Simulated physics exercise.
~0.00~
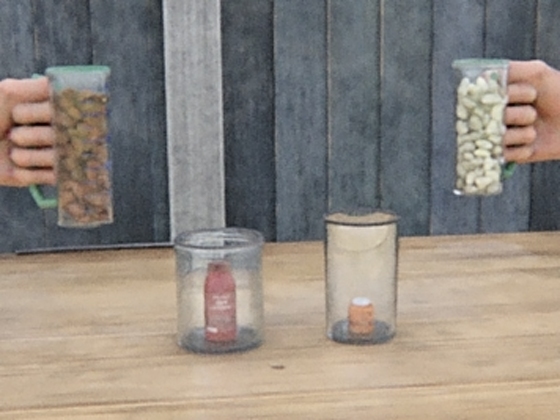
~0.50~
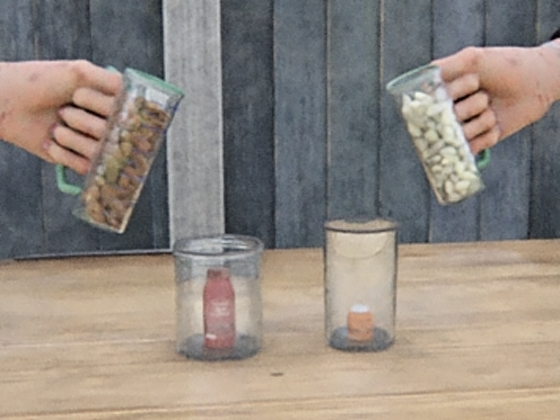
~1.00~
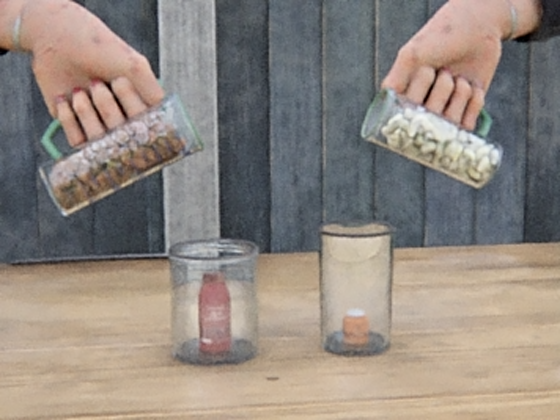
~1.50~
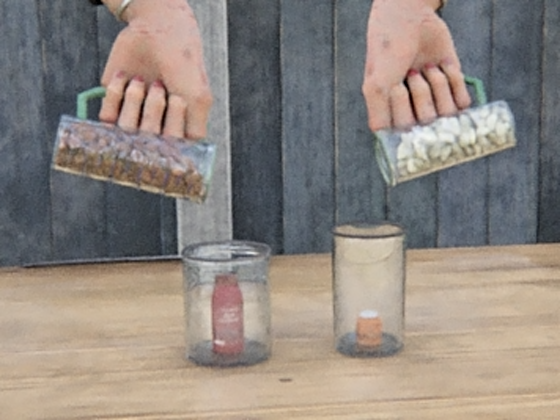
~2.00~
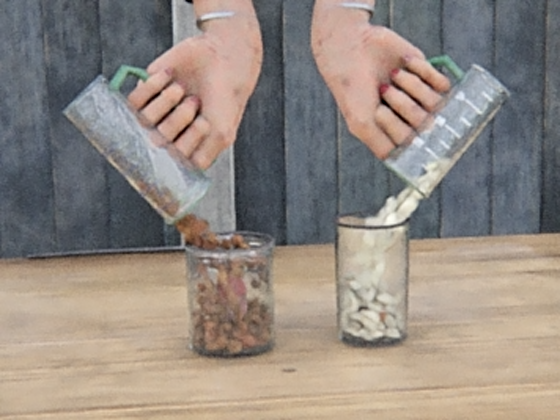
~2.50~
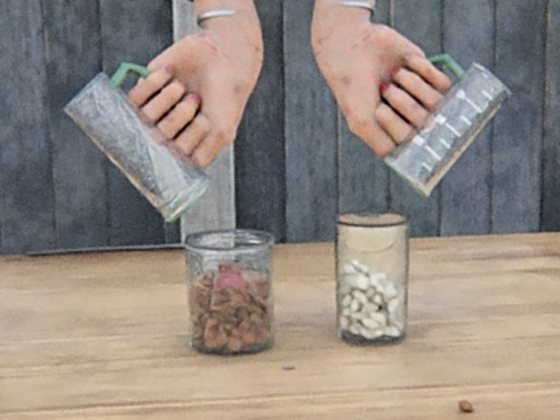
On a pale wooden table before dark grey planks, seen from the front by a slightly swaying camera, stand two clear containers. The wider left jar holds a small upright red bottle, and the narrower right glass holds a shorter orange object with a pale top. Two hands raise green-handled clear cups, brown pieces at left and whitish ones at right, then tip them sideways above the containers. Both loads tumble in until the cups are empty. The red bottle's top still shows, the orange object is buried, and one brown piece lies on the table.
